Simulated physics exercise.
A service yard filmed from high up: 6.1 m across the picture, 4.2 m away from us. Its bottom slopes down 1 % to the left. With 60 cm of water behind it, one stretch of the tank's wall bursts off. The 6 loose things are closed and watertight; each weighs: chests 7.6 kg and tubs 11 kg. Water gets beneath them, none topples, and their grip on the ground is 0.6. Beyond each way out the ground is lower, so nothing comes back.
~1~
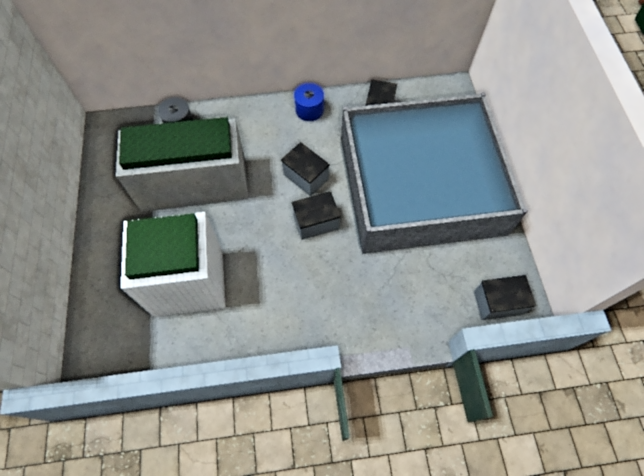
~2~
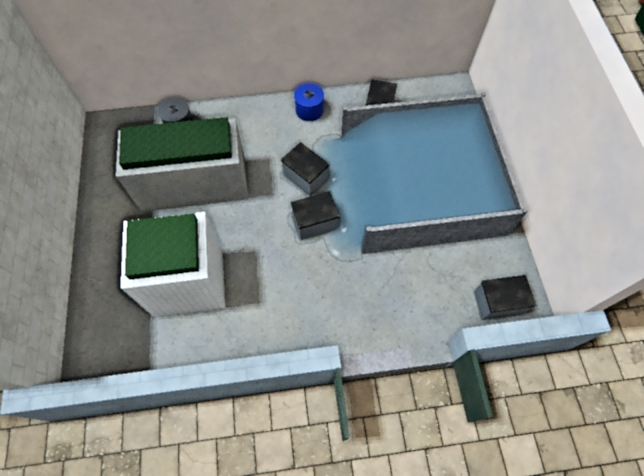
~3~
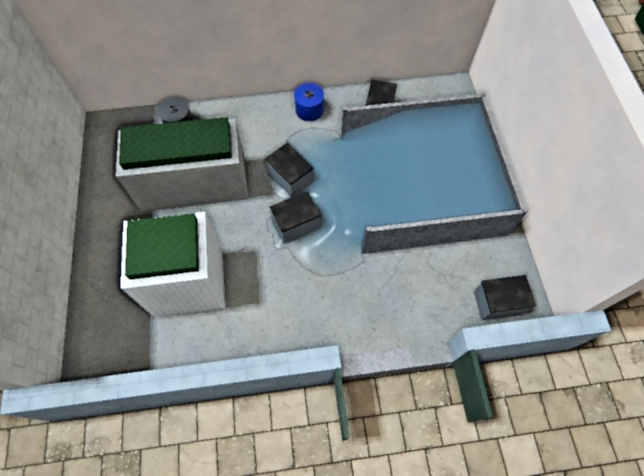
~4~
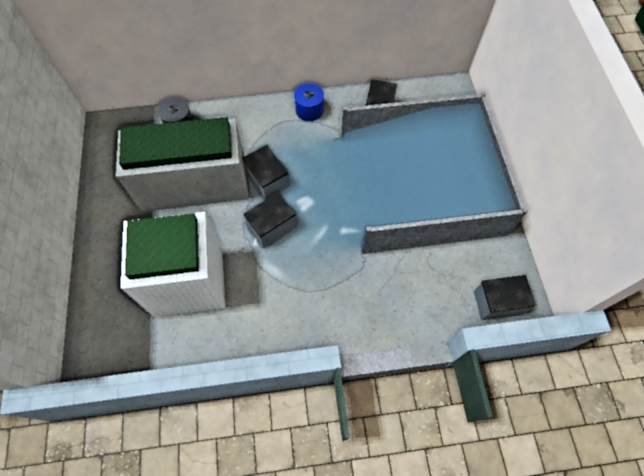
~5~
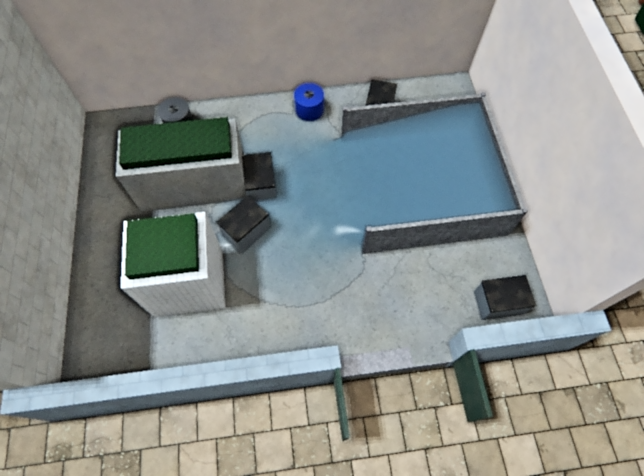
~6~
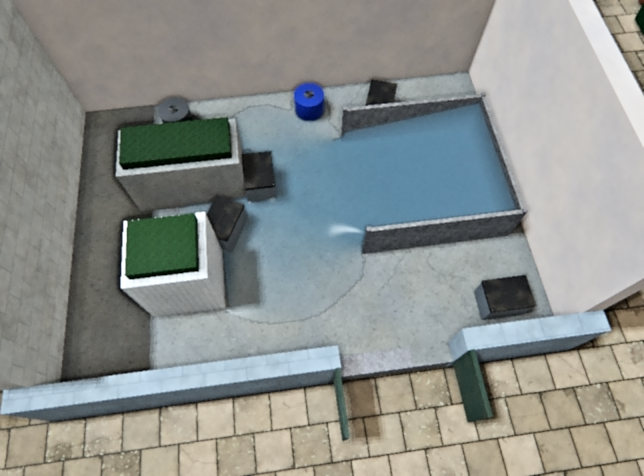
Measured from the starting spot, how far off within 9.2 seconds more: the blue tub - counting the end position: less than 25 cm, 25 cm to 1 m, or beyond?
Blue tub travels far.
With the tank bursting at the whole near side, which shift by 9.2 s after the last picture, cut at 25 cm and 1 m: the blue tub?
Then the blue tub holds its place.
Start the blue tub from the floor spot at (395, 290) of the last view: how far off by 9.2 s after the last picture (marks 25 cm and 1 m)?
It holds its place.
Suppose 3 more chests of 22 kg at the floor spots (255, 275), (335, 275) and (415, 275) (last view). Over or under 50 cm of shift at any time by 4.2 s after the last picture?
In that order: More, less, less.
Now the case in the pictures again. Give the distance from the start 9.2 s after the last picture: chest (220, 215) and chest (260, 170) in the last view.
In that order: 300 cm, 300 cm.
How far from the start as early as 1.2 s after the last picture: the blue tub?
Roughly 0 cm by then.
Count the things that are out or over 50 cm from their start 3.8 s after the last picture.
3 of them.
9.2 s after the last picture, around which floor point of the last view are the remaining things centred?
Near (345, 174).
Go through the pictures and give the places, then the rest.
In the first picture, the blue tub at (309, 95), on the bottom; 3.3 m2 under water; 0 of 6 have shifted.
In the second picture, the blue tub at (309, 95) rests on the ground; water covers 4.2 m2; 0 of 6 have shifted.
In the third picture, the blue tub at (309, 95) rests on the ground; water covers 5.2 m2; 2 of 6 have shifted.
In the fourth picture, the blue tub at (309, 95), on the bottom; 6.6 m2 under water; 2 of 6 have shifted.
In the fifth picture, the blue tub at (309, 95), on the bottom; water covers 8.0 m2; 2 of 6 have shifted.
In the sixth picture, the blue tub at (309, 95), on the bottom; water covers 9.3 m2; 2 of 6 have shifted.
Then, 1.2 s after the last picture the blue tub is near (309, 95), 0.0 m from its start, aground; 0 of 6 are out; 2 afloat.
Then, 3.8 s after the last picture the blue tub is near (322, 101), 0.2 m from its start, aground; 0 of 6 are out; 3 afloat.
Then, 6.2 s after the last picture the blue tub is near (441, 81), 2.0 m from its start, afloat; 0 of 6 are out; 6 afloat.
Then, 9.2 s after the last picture the blue tub is near (436, 81), 1.9 m from its start, afloat; 0 of 6 are out; 6 afloat.
